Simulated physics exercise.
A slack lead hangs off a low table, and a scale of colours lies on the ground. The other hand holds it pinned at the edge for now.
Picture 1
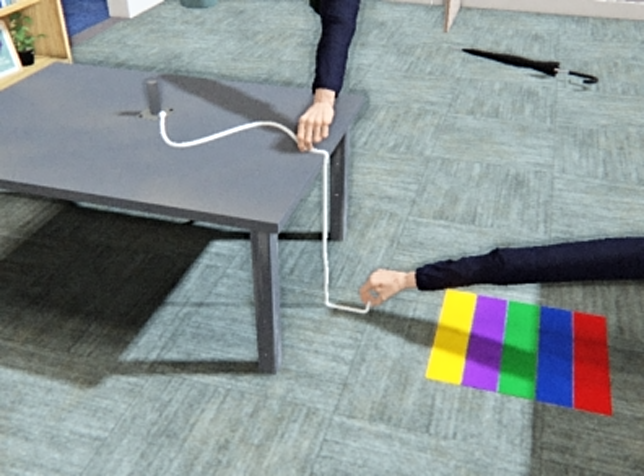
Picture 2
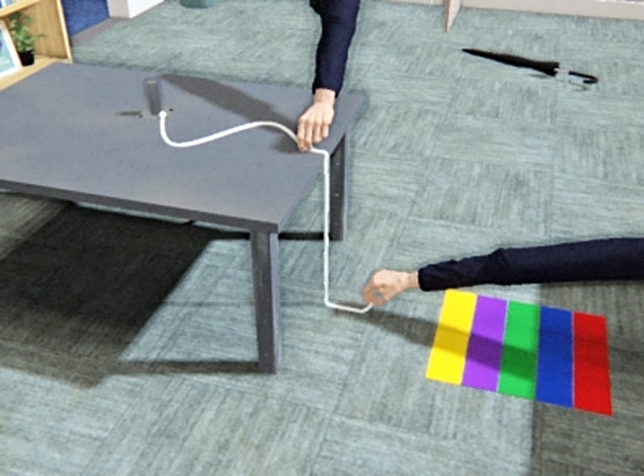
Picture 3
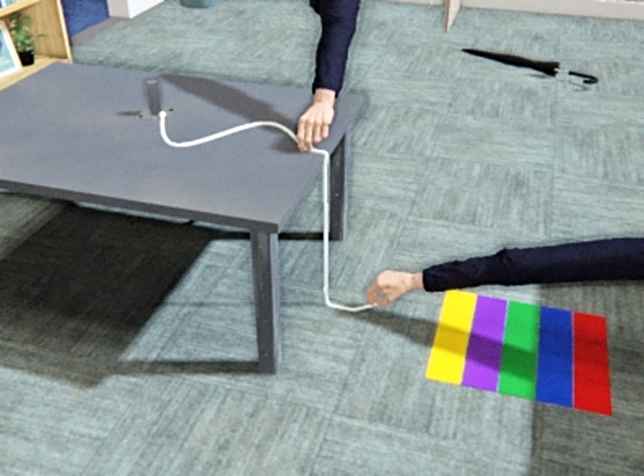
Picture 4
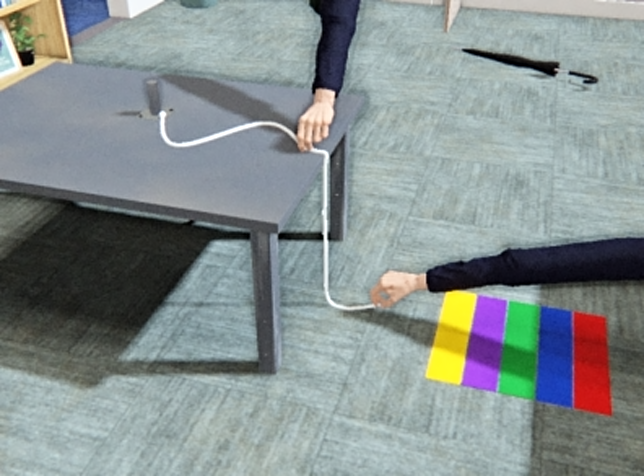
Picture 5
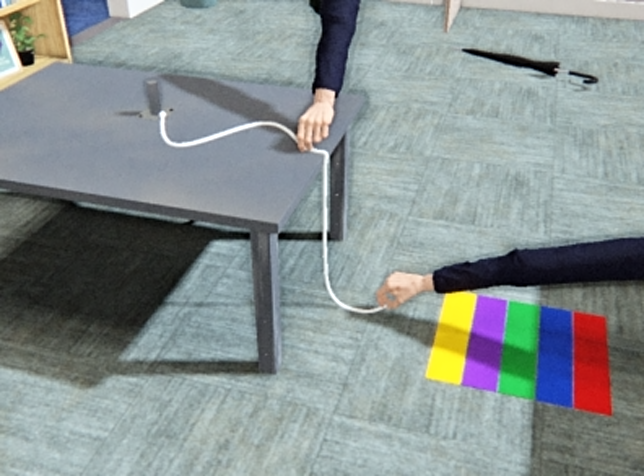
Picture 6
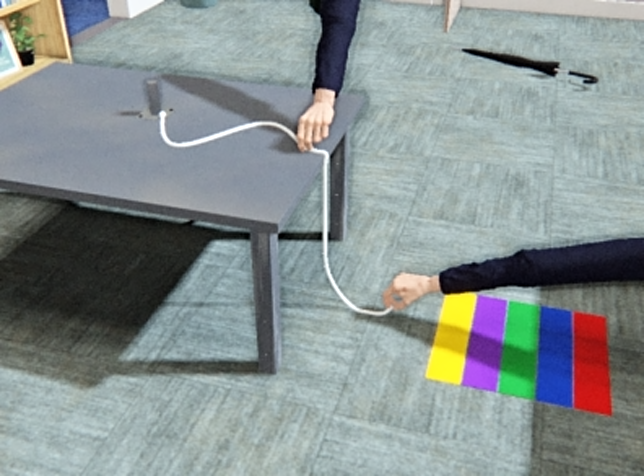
A hand slowly drawing the end of a white cord rightward near coloured floor stripes while another pins it at a table's edge.
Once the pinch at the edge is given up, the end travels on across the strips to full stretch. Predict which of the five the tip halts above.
I expect it over the red strip.
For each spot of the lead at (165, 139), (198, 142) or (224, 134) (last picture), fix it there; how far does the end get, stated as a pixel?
Approximately (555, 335), (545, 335) and (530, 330), respectively.
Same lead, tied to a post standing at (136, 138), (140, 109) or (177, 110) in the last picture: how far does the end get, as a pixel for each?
Pixels, try by try: About (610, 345), (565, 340), (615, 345).
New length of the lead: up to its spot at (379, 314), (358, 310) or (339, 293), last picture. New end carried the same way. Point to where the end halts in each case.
Going through them in turn gives (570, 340), (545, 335) and finally (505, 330).
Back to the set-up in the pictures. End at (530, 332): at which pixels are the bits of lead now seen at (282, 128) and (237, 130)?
(326, 150) and (272, 144).
Early on, end near (530, 332); over green.
Midway, end near (572, 340); over blue.
At the end of the slack, end near (596, 344); over red. It halts on the red strip.
